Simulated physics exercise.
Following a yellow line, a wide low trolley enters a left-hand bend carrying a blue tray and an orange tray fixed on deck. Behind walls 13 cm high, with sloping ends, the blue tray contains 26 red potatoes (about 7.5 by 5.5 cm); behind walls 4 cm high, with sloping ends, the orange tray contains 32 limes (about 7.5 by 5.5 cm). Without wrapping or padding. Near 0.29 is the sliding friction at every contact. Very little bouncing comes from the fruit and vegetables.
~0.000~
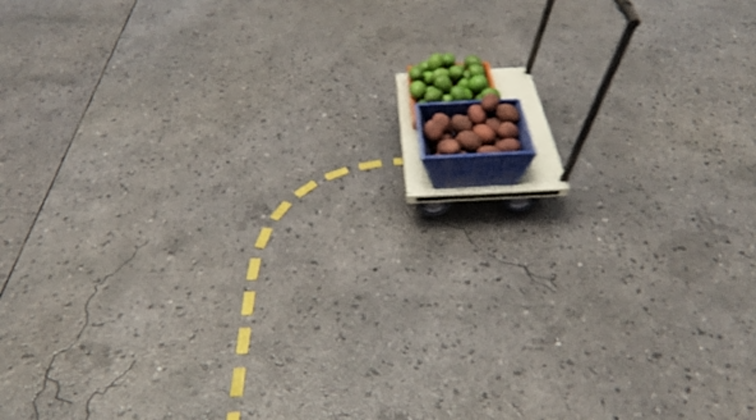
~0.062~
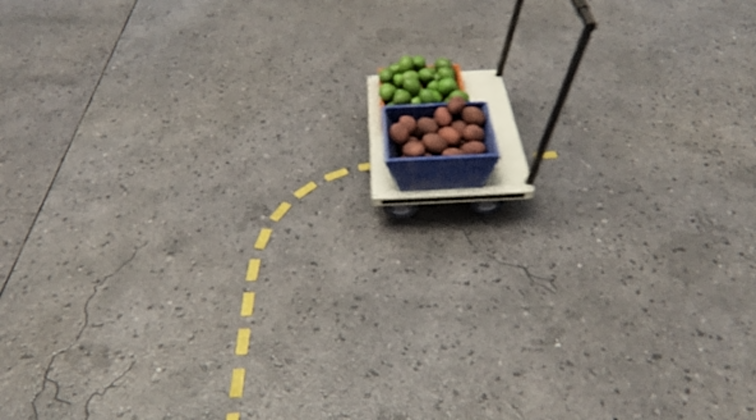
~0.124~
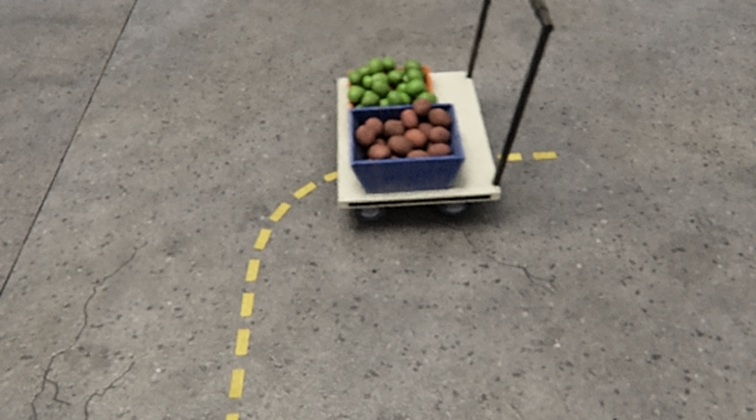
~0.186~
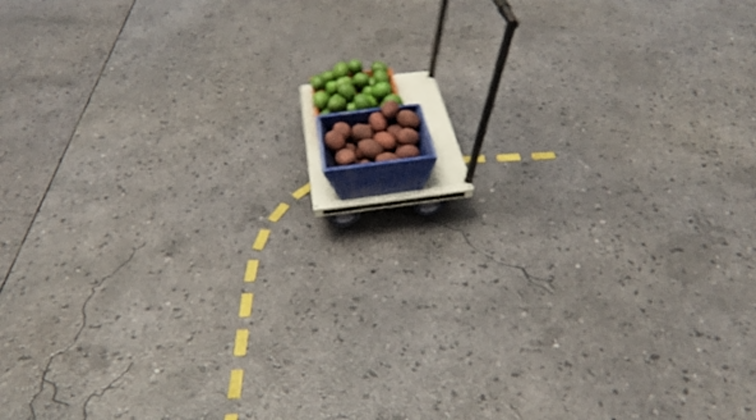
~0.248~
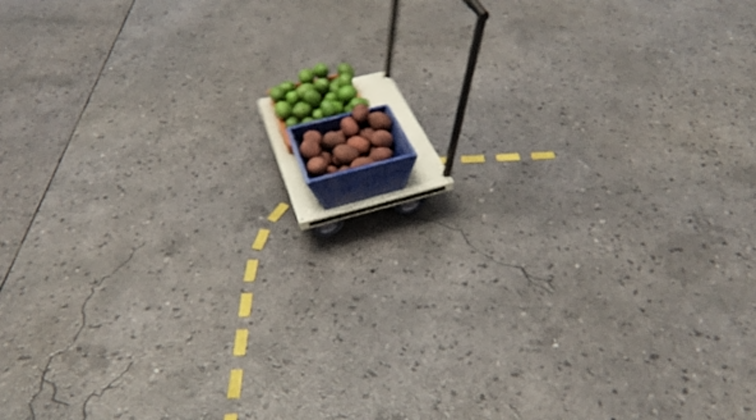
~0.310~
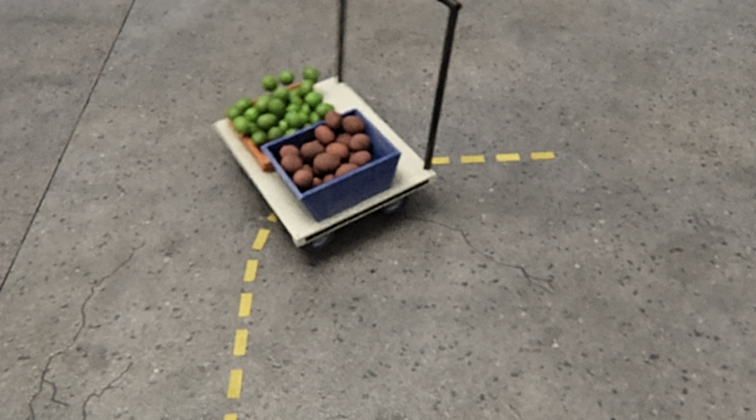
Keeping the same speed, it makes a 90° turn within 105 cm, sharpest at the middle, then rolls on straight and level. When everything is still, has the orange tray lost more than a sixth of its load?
Yes.
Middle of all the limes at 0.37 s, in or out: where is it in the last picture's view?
Around (248, 133) in pixels.
After 0.37 s, the blue tray has all 26 and the orange tray is down by 7 of 32.
After 0.48 s, the blue tray has all 26 and the orange tray is down by 11 of 32.
After 0.65 s, the blue tray has all 26 and the orange tray is down by 13 of 32.
When it is over (at 1.11 s), the blue tray has all 26 and the orange tray is down by 15 of 32. Asked share, 15 of 32, 47 per cent.
